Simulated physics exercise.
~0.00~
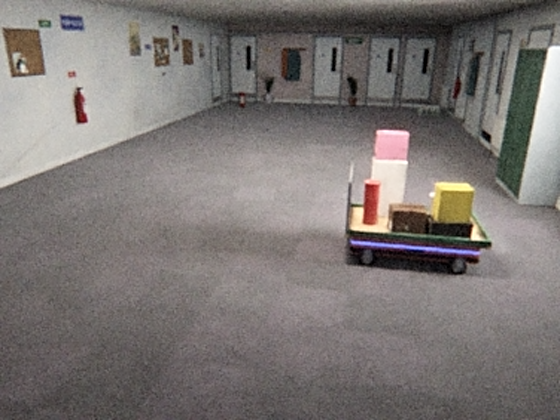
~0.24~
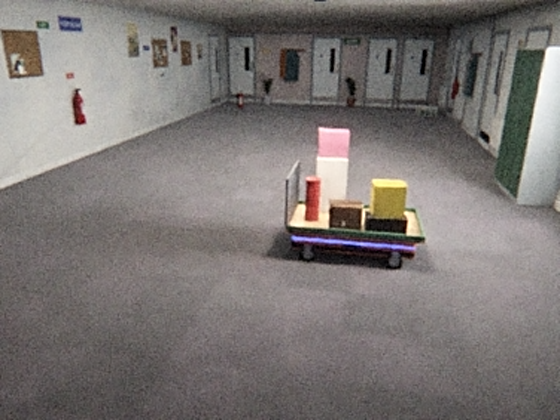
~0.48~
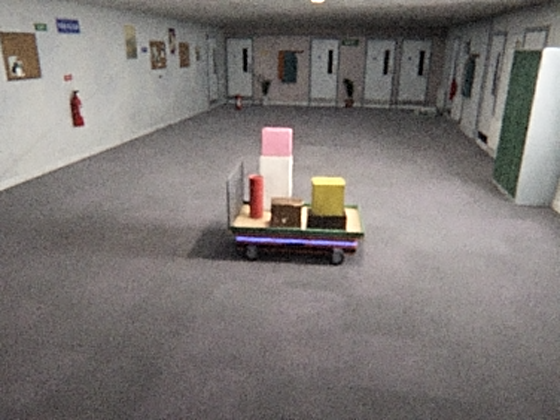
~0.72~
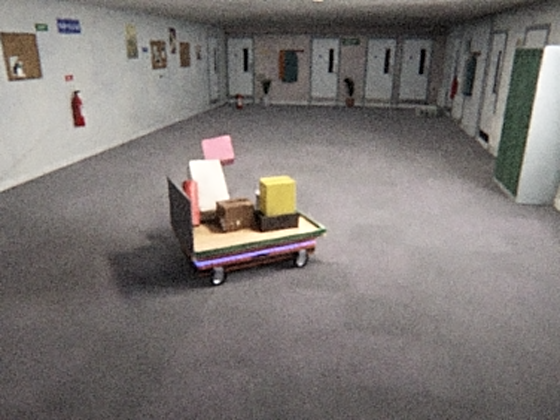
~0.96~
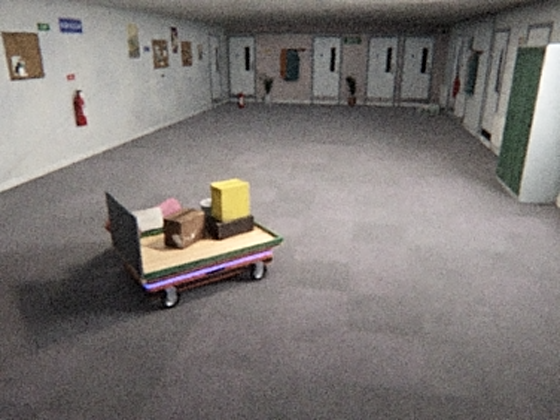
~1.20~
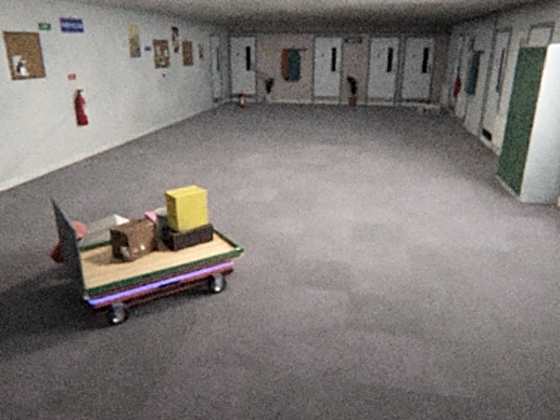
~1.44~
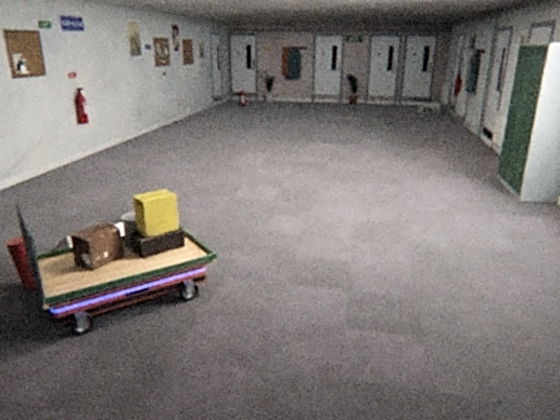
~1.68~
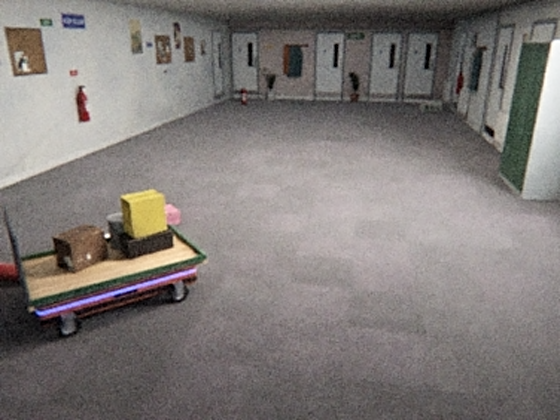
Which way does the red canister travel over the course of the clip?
The red canister travels to the left, first riding on the cart and then tipping over and off the deck.
